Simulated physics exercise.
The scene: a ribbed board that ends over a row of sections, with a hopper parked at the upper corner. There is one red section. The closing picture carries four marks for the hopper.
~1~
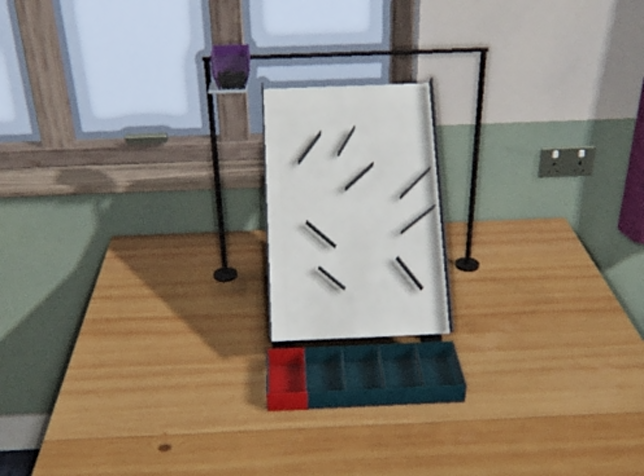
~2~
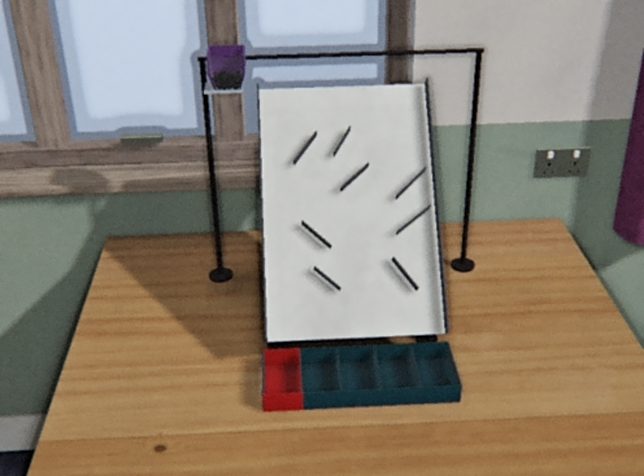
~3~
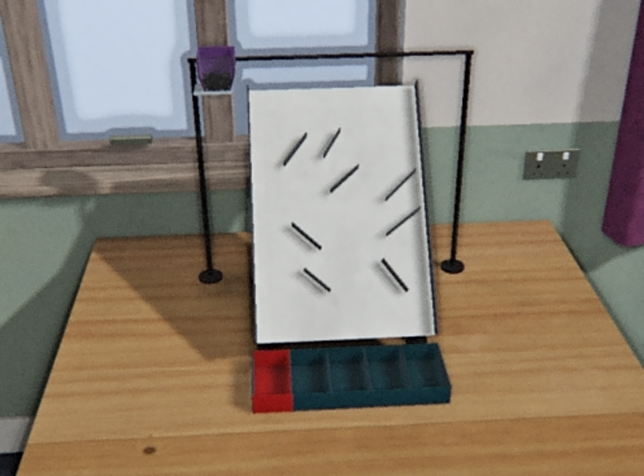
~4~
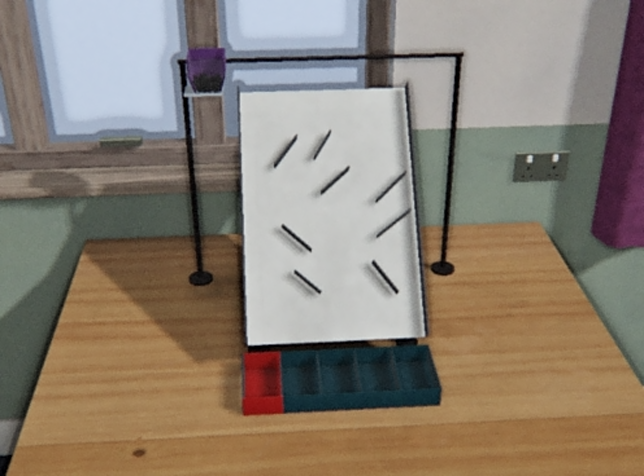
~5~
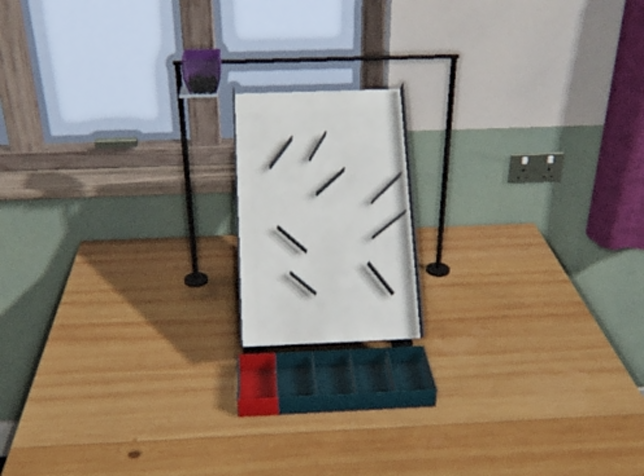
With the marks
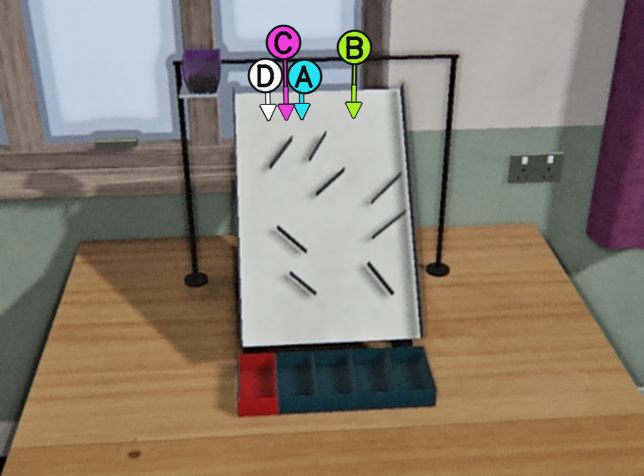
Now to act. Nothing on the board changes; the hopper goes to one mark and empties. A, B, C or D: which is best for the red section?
Use mark D.
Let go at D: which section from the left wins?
The first from the left.
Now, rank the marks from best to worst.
D, C, A, B.
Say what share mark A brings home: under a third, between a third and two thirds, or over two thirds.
Under a third.
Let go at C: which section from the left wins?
The first.
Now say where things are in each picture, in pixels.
The first picture shows hopper near (233, 84), black beans, door shut.
The second picture shows ribs (294, 160) to (317, 131), (334, 152) to (350, 126), (341, 187) to (369, 162).
The third picture shows ribs (387, 197) to (416, 168), (292, 222) to (321, 247), (388, 233) to (421, 206).
The fourth picture shows ribs (295, 270) to (321, 292), (373, 260) to (399, 292).
The fifth picture shows red section near (258, 406), number 1 of 5 from the left.
On the marked copy, mark A meets the board at (301, 113); mark B meets the board at (353, 112); mark C meets the board at (286, 114); mark D meets the board at (268, 114).
With A, close to a quarter in the red section, the bulk in other sections, only a few outside the box.
With B, only a few in the red section, all but a few in other sections, a small share outside the box.
With C, close to half in the red section, close to a third in other sections, a small share outside the box.
With D, all but a few in the red section.
